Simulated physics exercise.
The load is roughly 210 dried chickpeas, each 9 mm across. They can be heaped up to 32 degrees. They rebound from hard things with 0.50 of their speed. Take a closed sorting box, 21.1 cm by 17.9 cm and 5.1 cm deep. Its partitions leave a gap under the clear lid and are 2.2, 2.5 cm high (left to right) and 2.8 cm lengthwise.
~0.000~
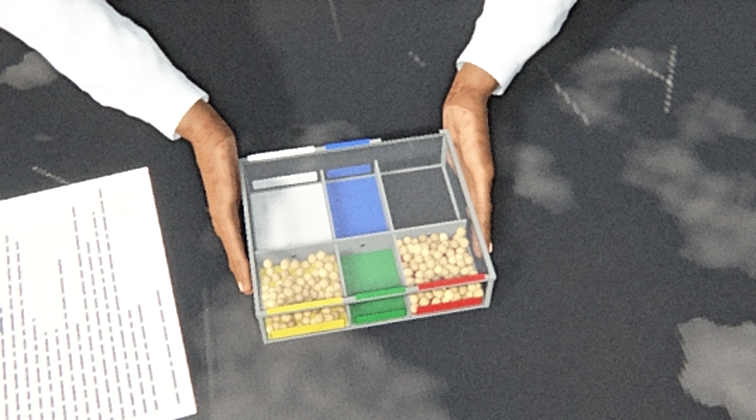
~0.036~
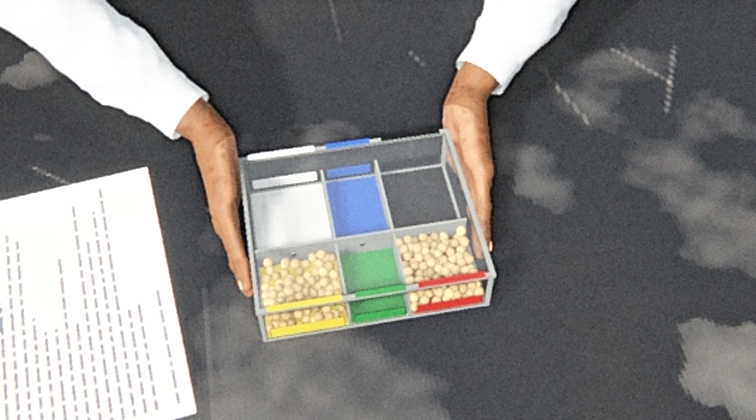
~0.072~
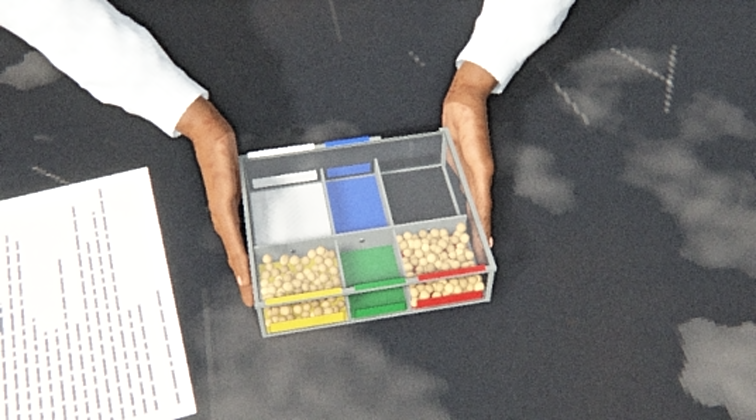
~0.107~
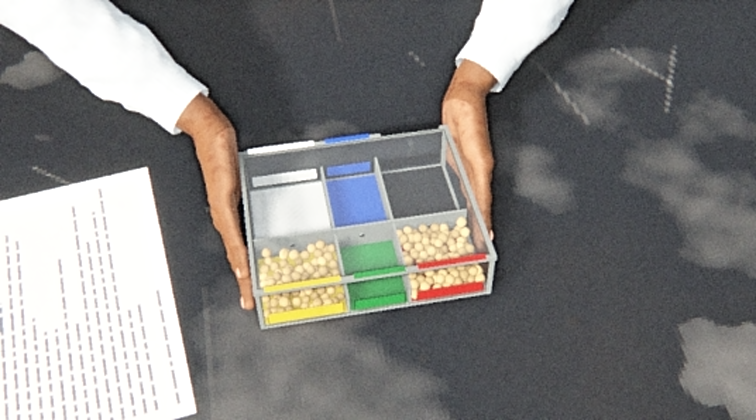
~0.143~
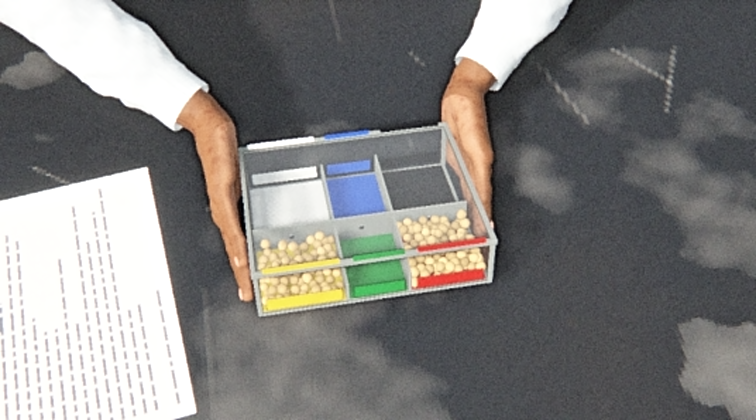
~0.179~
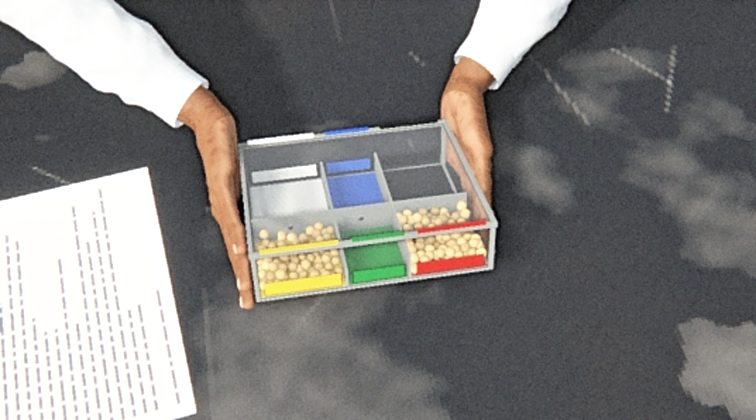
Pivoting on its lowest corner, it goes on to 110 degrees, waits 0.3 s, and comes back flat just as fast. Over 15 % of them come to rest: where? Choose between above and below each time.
Red compartment: Below, blue compartment: Above, green compartment: Below, yellow compartment: Below, white compartment: Above, black compartment: Above.
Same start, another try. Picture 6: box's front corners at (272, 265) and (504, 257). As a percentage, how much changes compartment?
That would be some 55 in a hundred.
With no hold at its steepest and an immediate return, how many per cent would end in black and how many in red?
Black keeps 45% and red keeps 10%.
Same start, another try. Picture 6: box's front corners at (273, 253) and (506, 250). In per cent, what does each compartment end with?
Red 40; blue 0; green 0; yellow 0; white 0; black 60.
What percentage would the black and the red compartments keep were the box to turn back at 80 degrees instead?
Then: Black 30; red 30.
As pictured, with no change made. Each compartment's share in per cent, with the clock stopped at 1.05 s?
It splits as red 15, blue 10, green 0, yellow 5, white 25 and black 40 percent.
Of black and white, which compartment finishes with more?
More settles in the black compartment.
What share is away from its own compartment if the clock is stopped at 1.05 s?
80 percent.
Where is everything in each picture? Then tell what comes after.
Box tilt 0 degrees, front corners at (261, 313) and (490, 275); red 60 %, yellow 40 %, in the first frame.
Box tilt 1 degrees, front corners at (260, 310) and (490, 273), in the second frame.
Box tilt 3 degrees, front corners at (259, 303) and (491, 267), lowest corner right back, in the third frame.
Box tilt 7 degrees, front corners at (258, 291) and (491, 256), lowest corner right back, in the fourth frame.
Box tilt 12 degrees, front corners at (256, 274) and (492, 240), lowest corner right back, in the fifth frame.
Box tilt 17 degrees, front corners at (253, 255) and (492, 223), lowest corner right back; red 60 %, yellow 40 %. The box's pace is about 140 degrees a second, in the sixth frame.
Then, at 1.05 s, tilt 110 degrees; red 15 %, blue 10 %, yellow 5 %, white 25 %, black 40 %.
Then, at 1.63 s, tilt 59 degrees; red 10 %, blue 20 %, white 25 %, black 45 %.
Then, at 2.26 s, tilt 0 degrees; red 10 %, blue 20 %, white 25 %, black 45 %.
In the end, at 2.8 s, red 10 %, blue 20 %, green 0 %, yellow 0 %, white 25 %, black 45 %.
